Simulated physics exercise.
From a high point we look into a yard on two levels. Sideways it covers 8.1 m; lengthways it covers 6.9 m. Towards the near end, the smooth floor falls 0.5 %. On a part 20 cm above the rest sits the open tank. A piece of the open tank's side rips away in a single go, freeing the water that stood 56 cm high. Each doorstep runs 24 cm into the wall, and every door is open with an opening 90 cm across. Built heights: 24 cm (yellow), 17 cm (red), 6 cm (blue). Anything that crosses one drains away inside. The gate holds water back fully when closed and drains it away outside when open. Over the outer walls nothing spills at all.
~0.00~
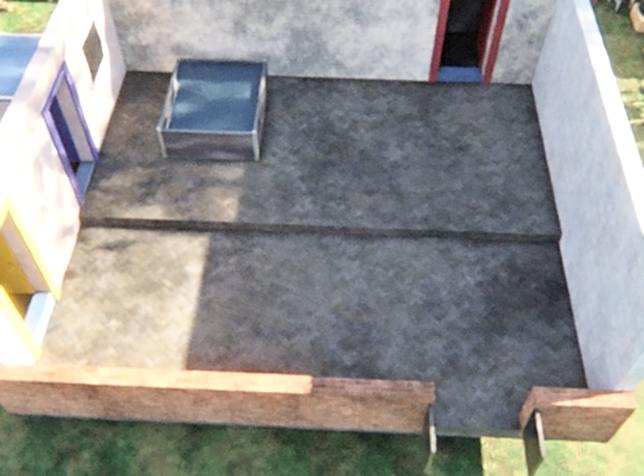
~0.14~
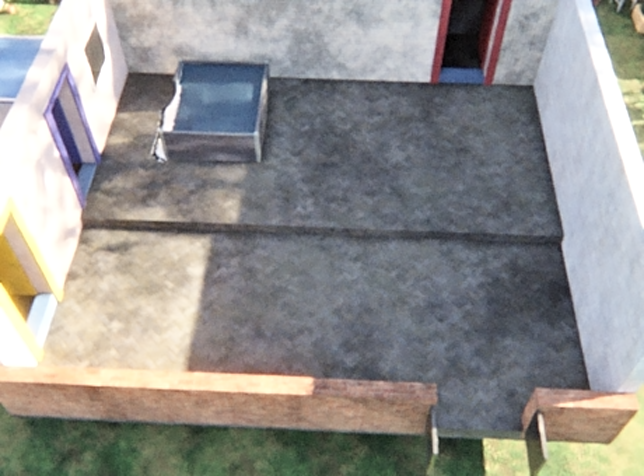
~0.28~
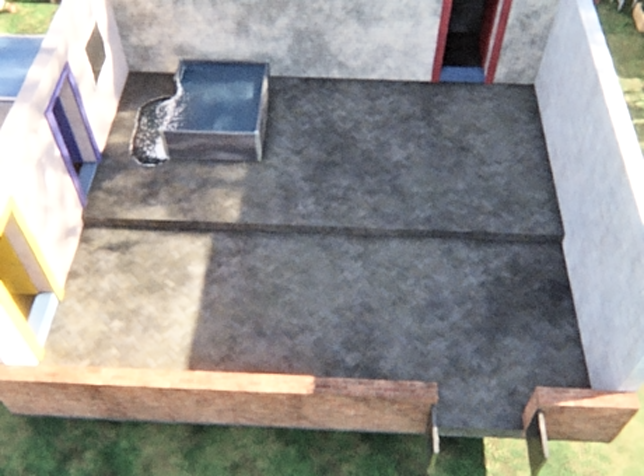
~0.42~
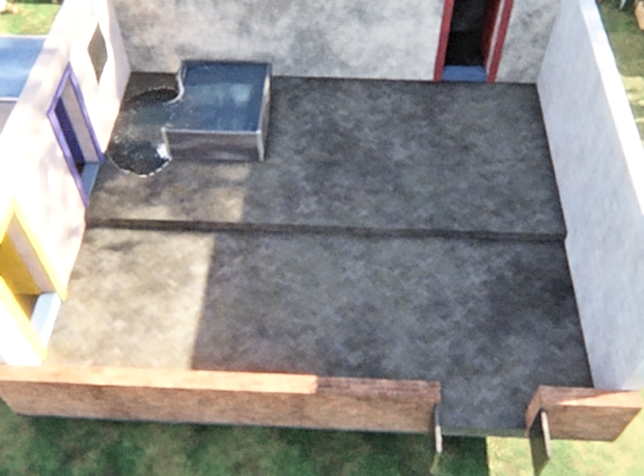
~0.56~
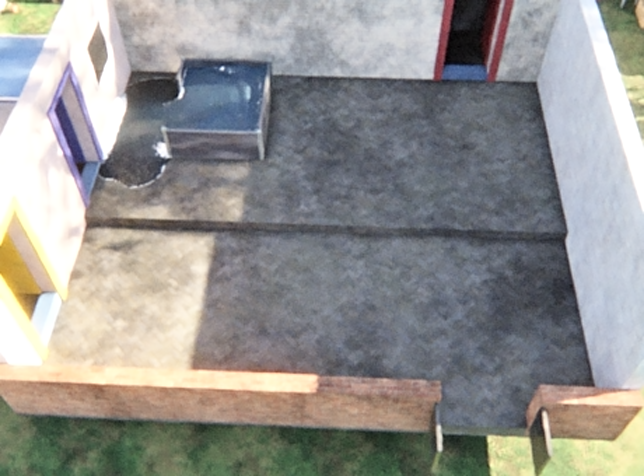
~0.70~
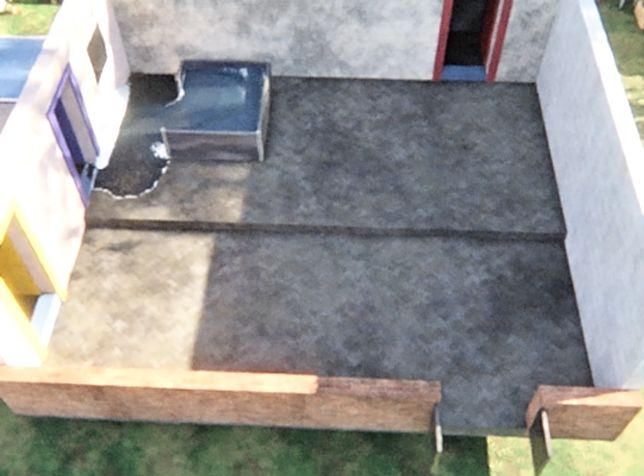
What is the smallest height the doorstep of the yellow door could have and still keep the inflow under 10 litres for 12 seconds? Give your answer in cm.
6.5 cm.
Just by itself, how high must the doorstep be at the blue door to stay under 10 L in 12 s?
About 18 cm at blue.
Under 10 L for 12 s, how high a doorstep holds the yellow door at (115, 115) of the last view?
Roughly 36 cm.
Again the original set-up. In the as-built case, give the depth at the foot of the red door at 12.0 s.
You'd measure close to 1.5 cm there.
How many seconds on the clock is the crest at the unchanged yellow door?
At roughly 9.0 s.
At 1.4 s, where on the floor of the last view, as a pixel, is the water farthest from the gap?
(78, 252).
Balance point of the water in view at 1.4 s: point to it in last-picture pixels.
(182, 125) or so.
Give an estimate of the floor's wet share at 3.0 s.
Near 25 per cent is wet.
After 1.4 s water covers 10 % of the floor, deepest (41 cm) near (120, 136); it has not reached the yellow door.
After 3.0 s water covers 25 % of the floor, deepest (26 cm) near (129, 79); 5 cm at the yellow door, 0 litres in over its 24 cm doorstep.
After 12.0 s water covers 70 % of the floor, deepest (8 cm) near (560, 268); 6 cm at the yellow door, 0 litres in over its 24 cm doorstep.
At the yellow door as built, the water arrived by 2.0 s and peaked near 8 cm at 9.2 s.
With a doorstep of 5.5 cm, 17 litres would have come in within the 12 s; with 7.5 cm, 6 litres. So under 10 litres takes about 6.5 cm.
